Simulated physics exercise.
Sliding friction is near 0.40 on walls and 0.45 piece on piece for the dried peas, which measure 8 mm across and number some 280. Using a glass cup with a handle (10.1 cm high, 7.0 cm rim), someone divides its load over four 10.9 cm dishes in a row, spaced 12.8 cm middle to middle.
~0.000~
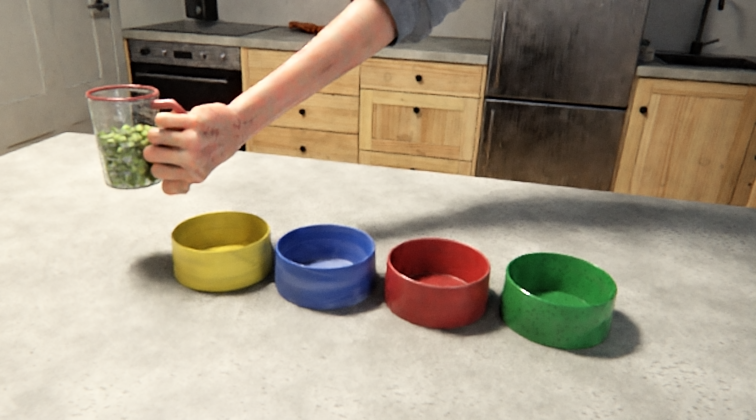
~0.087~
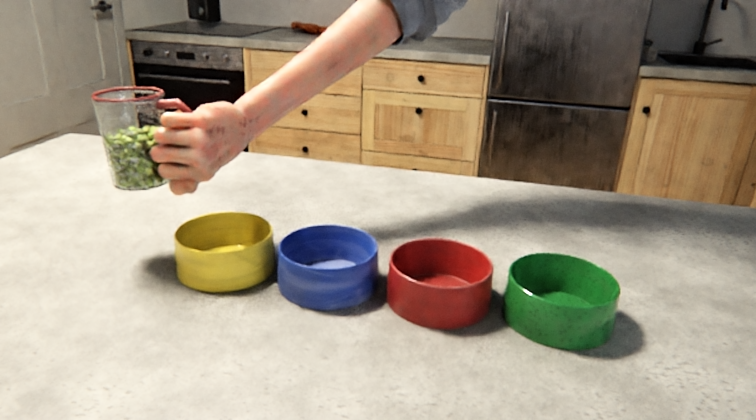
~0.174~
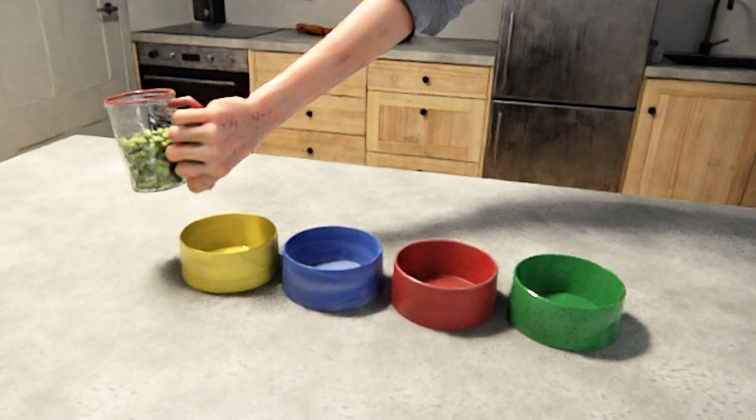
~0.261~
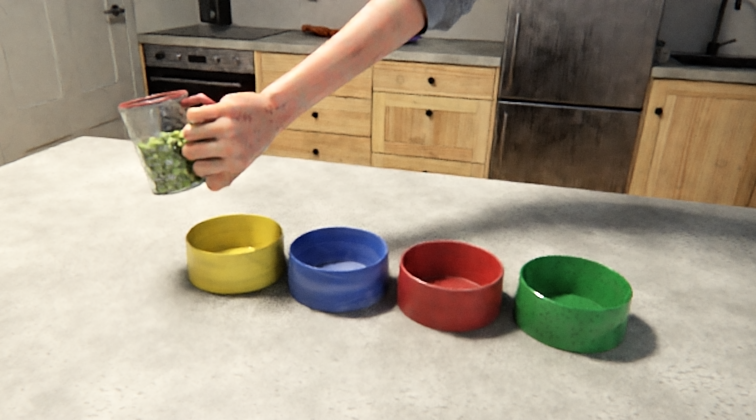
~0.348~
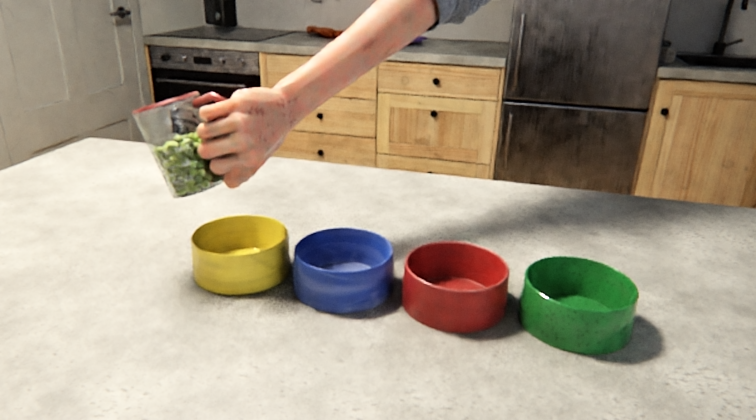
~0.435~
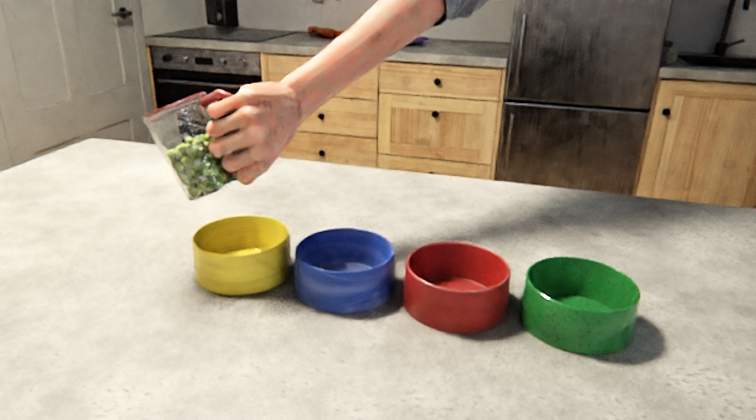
On a kitchen counter with yellow, blue, red and green bowls in a row, a hand holds a clear cup of chopped green pieces above the left end, moving it slightly right while gradually tilting it.
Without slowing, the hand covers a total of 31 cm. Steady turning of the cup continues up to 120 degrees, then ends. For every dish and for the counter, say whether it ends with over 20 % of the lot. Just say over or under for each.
Going through them: Red comes out under, blue comes out over, green comes out under, yellow comes out under, counter comes out under.
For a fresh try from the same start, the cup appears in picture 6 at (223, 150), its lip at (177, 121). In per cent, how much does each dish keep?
The red dish keeps 0, the blue dish 100, the green dish 0 and the yellow dish 0.
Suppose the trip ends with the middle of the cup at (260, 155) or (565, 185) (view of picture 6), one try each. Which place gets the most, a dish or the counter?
I'd expect yellow to win the first try and blue the second.
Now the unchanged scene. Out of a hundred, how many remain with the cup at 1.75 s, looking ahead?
Roughly 90 per cent.
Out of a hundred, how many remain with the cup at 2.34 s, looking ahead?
It should be near 0 per cent.
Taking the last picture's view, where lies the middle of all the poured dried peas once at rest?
Roughly pixel (339, 273).
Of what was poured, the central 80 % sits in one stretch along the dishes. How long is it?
About 6 cm.
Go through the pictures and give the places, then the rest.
Cup at (129, 137), tilt 0 degrees, lip at (95, 90), moved 0.0 cm; middle of the pieces at (128, 152); yellow dish at (222, 231); blue dish at (326, 245); red dish at (439, 261); green dish at (561, 278), in the first frame.
Cup at (136, 139), tilt 2 degrees, lip at (100, 93), moved 0.5 cm; middle of the pieces at (135, 153), in the second frame.
Cup at (151, 141), tilt 7 degrees, lip at (113, 98), moved 1.7 cm; middle of the pieces at (151, 156), in the third frame.
Cup at (167, 143), tilt 13 degrees, lip at (127, 104), moved 3.0 cm; middle of the pieces at (169, 158), in the fourth frame.
Cup at (183, 146), tilt 18 degrees, lip at (140, 110), moved 4.2 cm; middle of the pieces at (186, 161), in the fifth frame.
Cup at (195, 147), tilt 24 degrees, lip at (150, 115), moved 5.5 cm; middle of the pieces at (198, 162); yellow dish at (242, 235); blue dish at (345, 249); red dish at (458, 265); green dish at (582, 282). Its pace works out near 65 degrees a second; the hand travels 15 cm a second, in the sixth frame.
After 1.23 s, tilt 73 degrees; cup holds 100 %.
After 1.75 s, tilt 106 degrees; cup holds 90 %, blue 5 %.
After 2.34 s, tilt 120 degrees; cup holds 0 %, blue 95 %.
At rest (2.9 s), red 0 %, blue 95 %, green 0 %, yellow 0 %, counter 0 %.
